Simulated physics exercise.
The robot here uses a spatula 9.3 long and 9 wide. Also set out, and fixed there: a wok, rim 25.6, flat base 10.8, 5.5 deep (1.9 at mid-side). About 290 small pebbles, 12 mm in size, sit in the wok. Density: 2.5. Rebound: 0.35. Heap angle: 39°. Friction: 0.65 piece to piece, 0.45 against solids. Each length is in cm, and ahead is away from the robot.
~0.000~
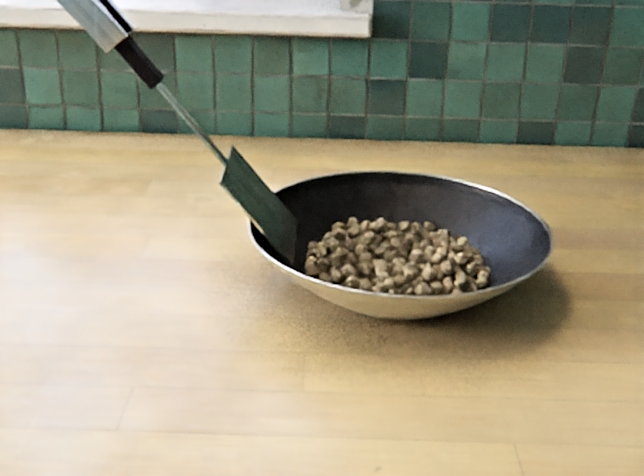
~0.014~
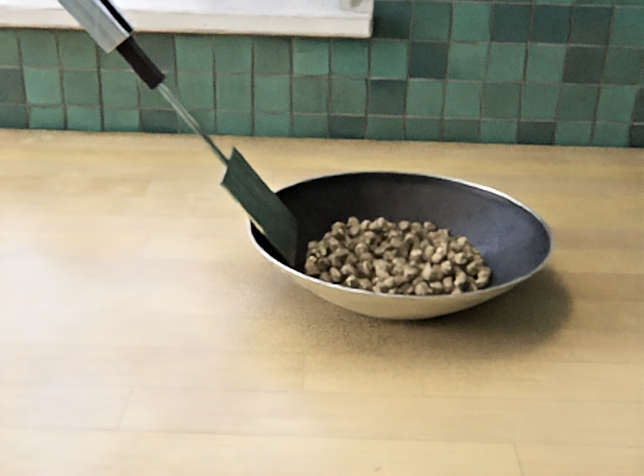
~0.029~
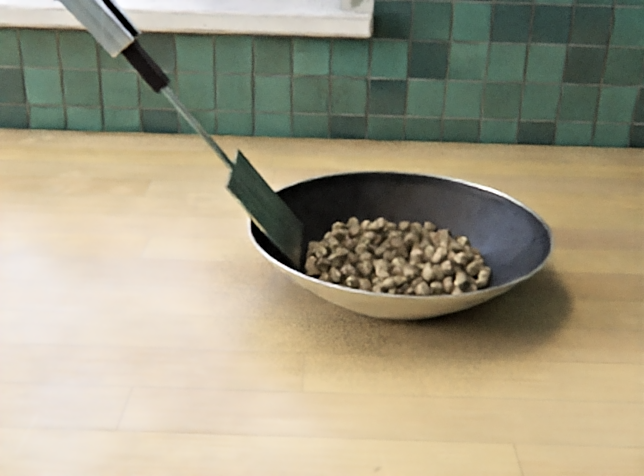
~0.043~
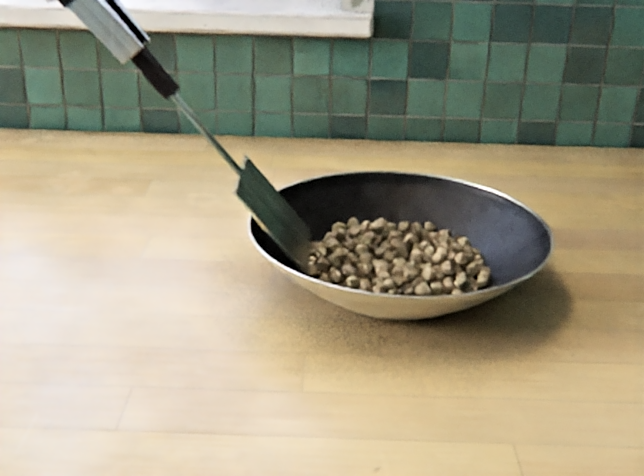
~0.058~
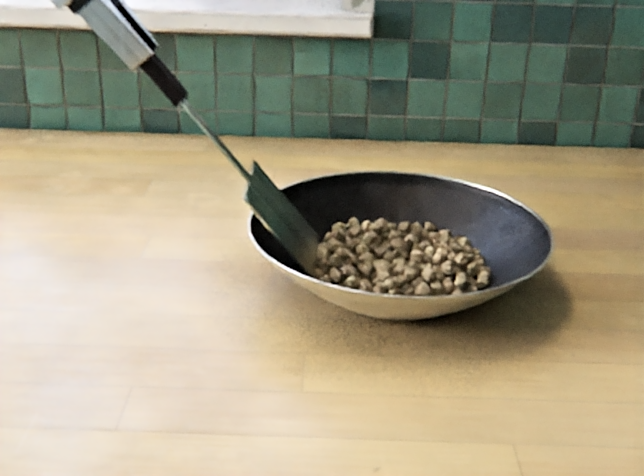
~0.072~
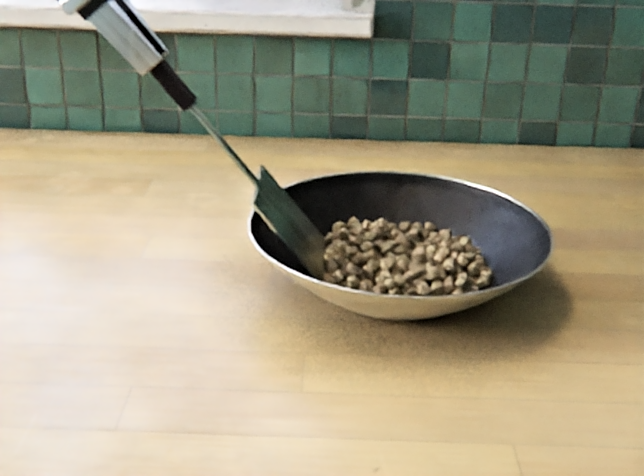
On a wooden counter by green tiles, a spatula held by a robot slid a short way down and right inside a dark wok, reaching the left edge of the small pebbles, which barely shifted.
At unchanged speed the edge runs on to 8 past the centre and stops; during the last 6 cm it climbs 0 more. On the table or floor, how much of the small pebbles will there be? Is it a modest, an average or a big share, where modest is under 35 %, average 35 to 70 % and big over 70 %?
Modest.
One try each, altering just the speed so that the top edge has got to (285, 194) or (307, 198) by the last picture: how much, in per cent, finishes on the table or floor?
I'd estimate some 50 and 60 in a hundred.
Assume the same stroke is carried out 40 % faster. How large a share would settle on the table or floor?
Approx. 40 per cent.
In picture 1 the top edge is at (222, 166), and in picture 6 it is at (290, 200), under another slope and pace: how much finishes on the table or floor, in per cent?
My guess would be close to 50 per cent.
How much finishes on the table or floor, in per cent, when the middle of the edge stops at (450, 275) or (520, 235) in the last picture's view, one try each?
Roughly 5 and 55 per cent.
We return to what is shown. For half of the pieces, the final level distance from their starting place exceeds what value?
Roughly 11 centimetres.
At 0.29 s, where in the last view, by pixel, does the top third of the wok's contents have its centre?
Near (505, 232).
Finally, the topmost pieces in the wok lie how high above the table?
7.5 cm.
After 0.18 s, sloping 51°, highest piece 5 above the table; 292 in the wok.
After 0.29 s, sloping 51°, highest piece 8 above the table; 288 in the wok, 4 on the blade or in flight.
After 0.54 s, sloping 51°, highest piece 8 above the table; 214 in the wok, 75 on the table or floor, 3 on the blade or in flight.
After 1.59 s, sloping 51°, highest piece 7 above the table; 214 in the wok, 78 on the table or floor.
In the end, 214 in the wok, 78 on the table or floor. That is 27 % on the table or floor.
